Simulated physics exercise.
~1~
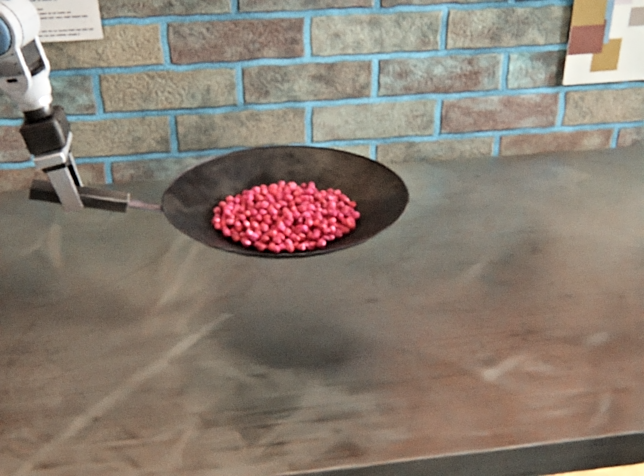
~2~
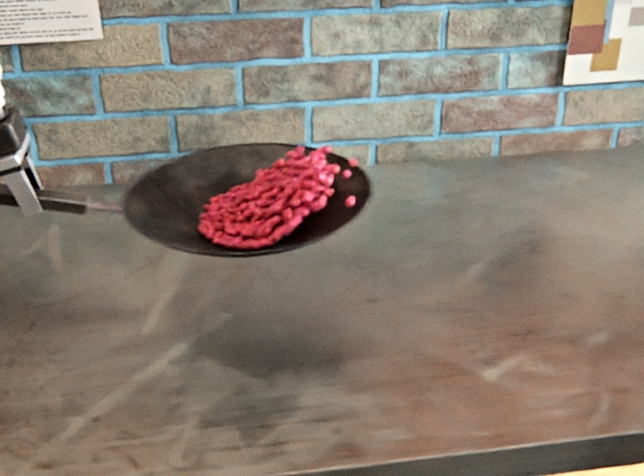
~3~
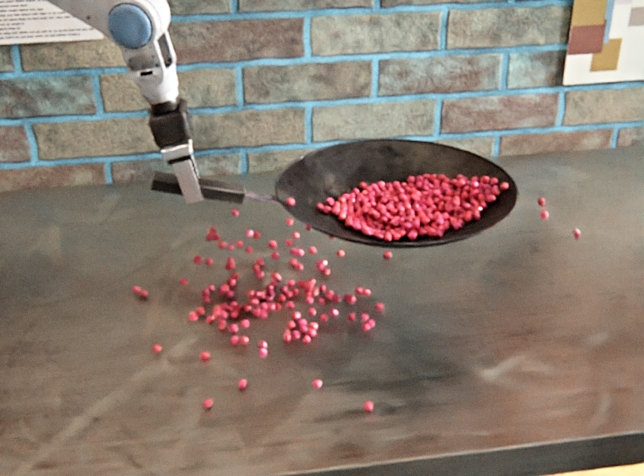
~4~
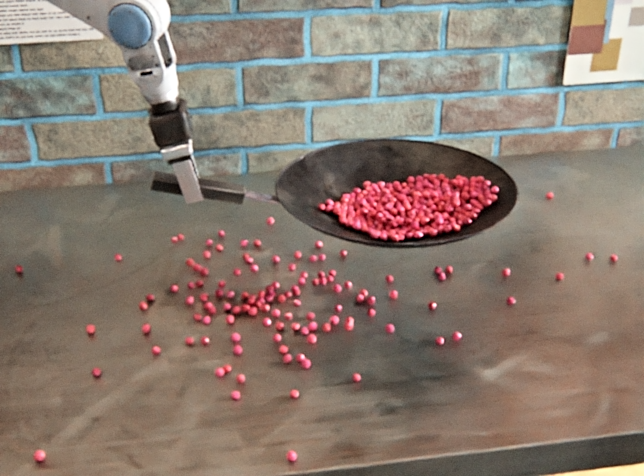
A robot arm holding a dark wok of red beads moves it left, then swings it right, spilling many beads onto the table. The wok stops level, still holding most of the beads, while the fallen ones lie scattered across the tabletop.
